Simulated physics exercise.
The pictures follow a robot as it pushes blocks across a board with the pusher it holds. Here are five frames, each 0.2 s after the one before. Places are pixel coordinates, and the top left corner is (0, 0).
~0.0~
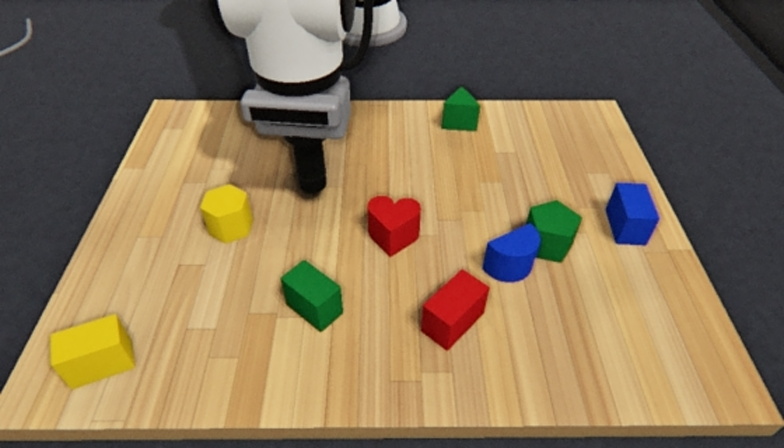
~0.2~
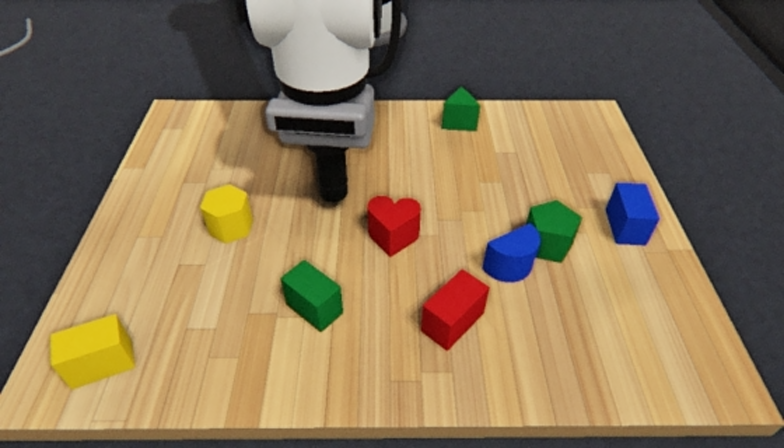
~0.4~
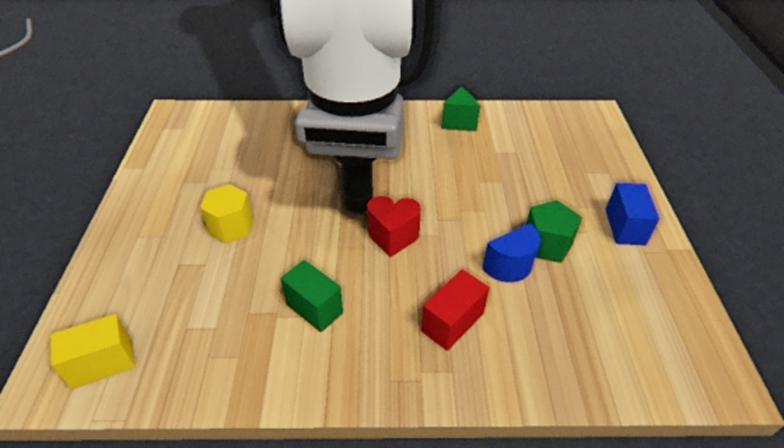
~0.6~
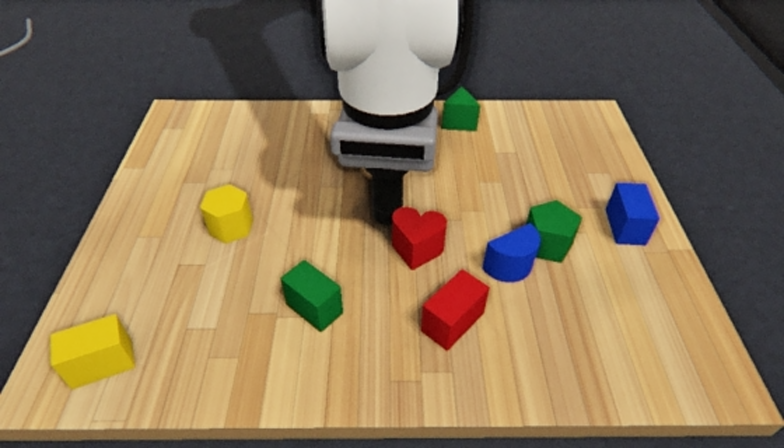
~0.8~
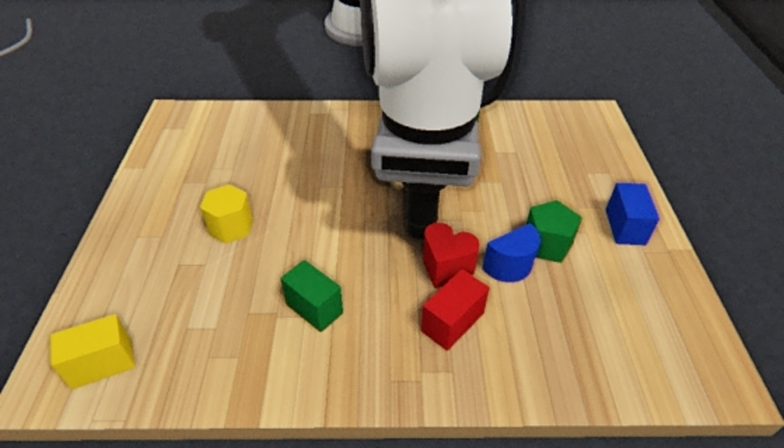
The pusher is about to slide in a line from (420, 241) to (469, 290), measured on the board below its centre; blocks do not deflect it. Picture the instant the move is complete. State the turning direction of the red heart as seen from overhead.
Viewed from above: Anti-clockwise.
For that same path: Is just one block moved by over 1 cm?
No, that is not how it ends up.
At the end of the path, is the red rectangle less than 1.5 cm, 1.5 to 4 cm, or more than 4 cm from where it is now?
The red rectangle moves 1.5-4 cm.
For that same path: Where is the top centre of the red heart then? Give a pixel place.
I'd place it at (514, 290), taking the centre of its top.
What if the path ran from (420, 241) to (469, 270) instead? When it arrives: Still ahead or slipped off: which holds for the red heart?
It keeps leading.
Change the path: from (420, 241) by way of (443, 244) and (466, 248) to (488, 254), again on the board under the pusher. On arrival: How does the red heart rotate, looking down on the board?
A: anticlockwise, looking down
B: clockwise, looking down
That would be B.
The first path, step by step. Halfway along, pusher (446, 253); red heart (481, 265); red rectangle (465, 306), turned 35° clockwise.
At the end, pusher (471, 279); red heart (514, 290), turned 20° anticlockwise; red rectangle (472, 317), turned 70° clockwise; blue D-shaped block unmoved.
